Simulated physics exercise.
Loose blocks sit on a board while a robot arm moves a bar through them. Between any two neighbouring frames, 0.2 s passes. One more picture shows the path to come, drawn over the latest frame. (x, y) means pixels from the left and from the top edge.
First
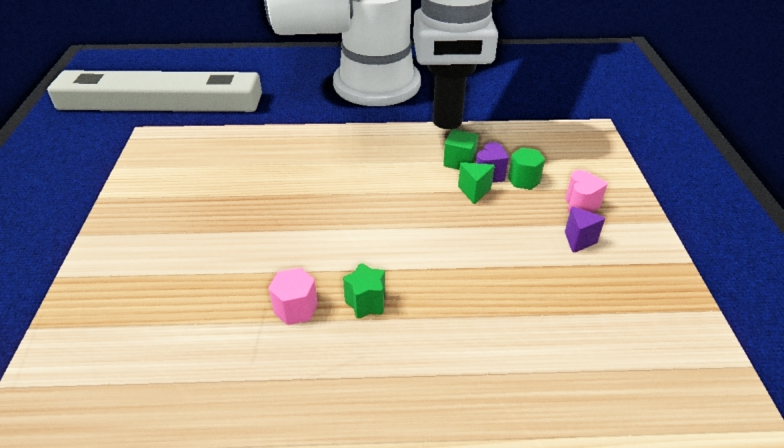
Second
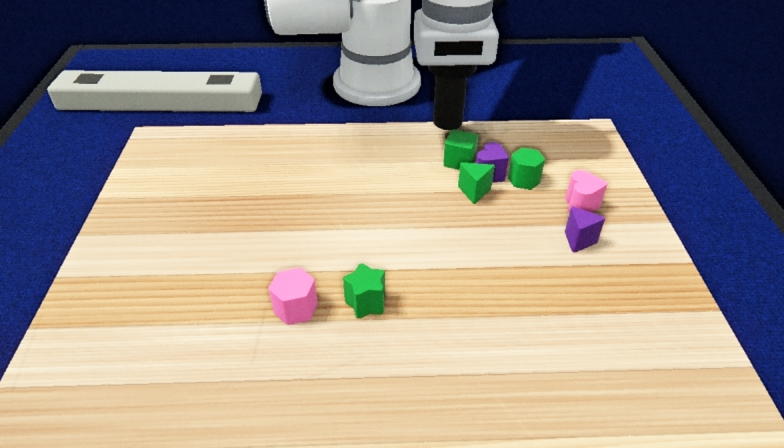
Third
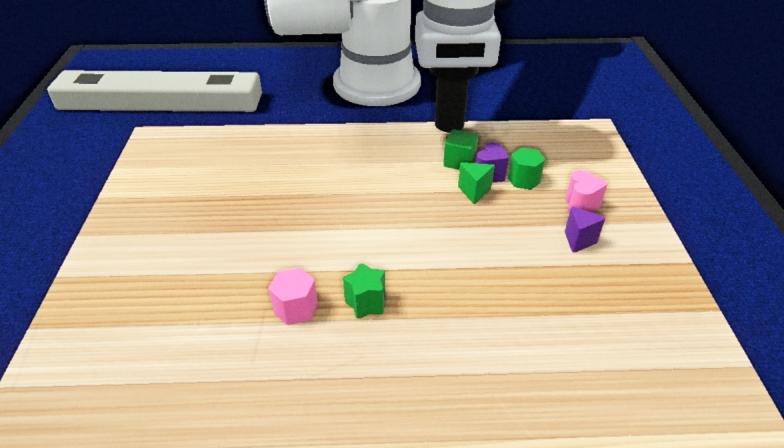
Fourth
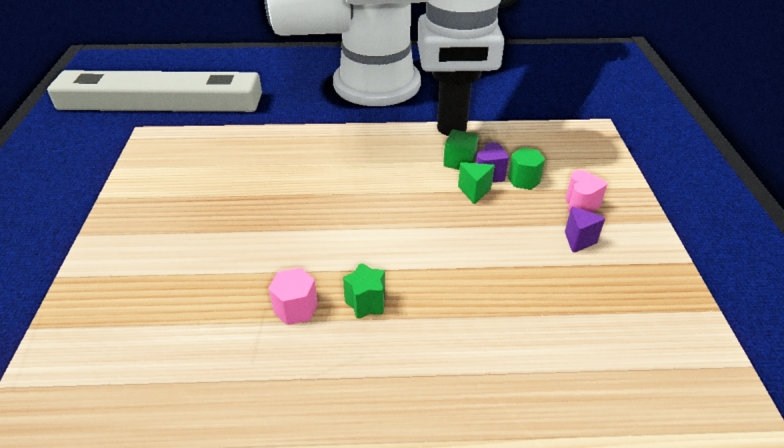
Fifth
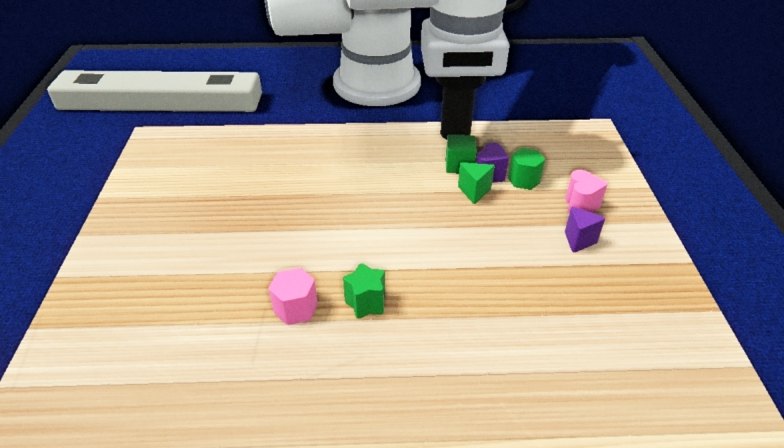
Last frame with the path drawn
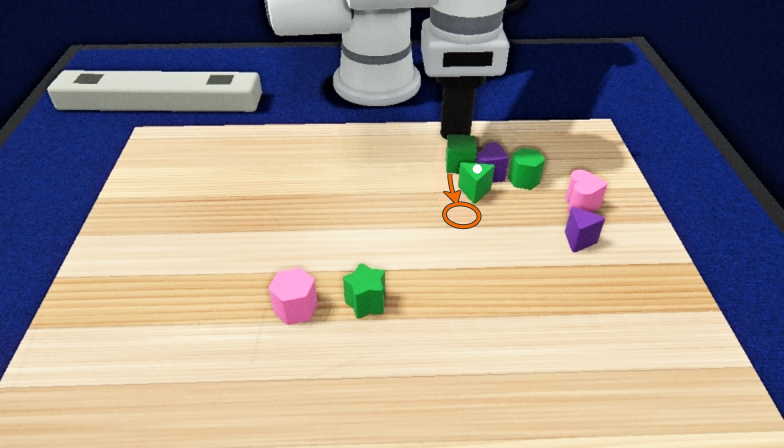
A robot arm's black bar crept slightly forward and to the right toward a cluster of green and purple blocks at the back of a wooden board, while the pink and other blocks stayed put.
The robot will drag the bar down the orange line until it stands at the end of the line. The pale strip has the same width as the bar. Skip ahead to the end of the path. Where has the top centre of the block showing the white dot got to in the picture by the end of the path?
It is at (522, 209).
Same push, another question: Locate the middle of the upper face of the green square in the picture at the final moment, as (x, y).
Pixel (493, 206).
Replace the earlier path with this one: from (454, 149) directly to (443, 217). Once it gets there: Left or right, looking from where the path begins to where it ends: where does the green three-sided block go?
Heads left.
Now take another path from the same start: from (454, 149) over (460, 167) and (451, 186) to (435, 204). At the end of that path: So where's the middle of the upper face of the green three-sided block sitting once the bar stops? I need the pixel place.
At pixel (495, 196).
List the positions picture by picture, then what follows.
In the first frame, lower end of the bar at (447, 122), tops of blocks, green square at (462, 138), green three-sided block at (477, 169), purple heart-shaped block at (493, 152), green hexagon at (529, 157).
In the second frame, bar at (448, 123), blocks as before.
In the third frame, bar at (449, 125), blocks as before.
In the fourth frame, bar at (452, 129), blocks as before.
In the fifth frame, bar at (455, 134), green square at (462, 142), green three-sided block at (477, 169), purple heart-shaped block at (493, 152), green hexagon at (529, 157).
The drawn path runs from (454, 149) over (450, 179) to (462, 215); the dot is on the green three-sided block.
On the path given first. One third of the way, bar at (451, 154); green square at (463, 163), turned 25° anticlockwise; green three-sided block at (482, 176), turned 25° anticlockwise; purple heart-shaped block at (495, 153), turned 20° anticlockwise.
Two thirds of the way, bar at (454, 176); green square at (474, 185), turned 50° anticlockwise; green three-sided block at (500, 193), turned 50° anticlockwise; purple heart-shaped block at (495, 153), turned 20° anticlockwise.
At the end, bar at (463, 200); green square at (493, 206), turned 65° anticlockwise; green three-sided block at (522, 209), turned 70° anticlockwise; purple heart-shaped block at (495, 153), turned 20° anticlockwise; green hexagon not moved.
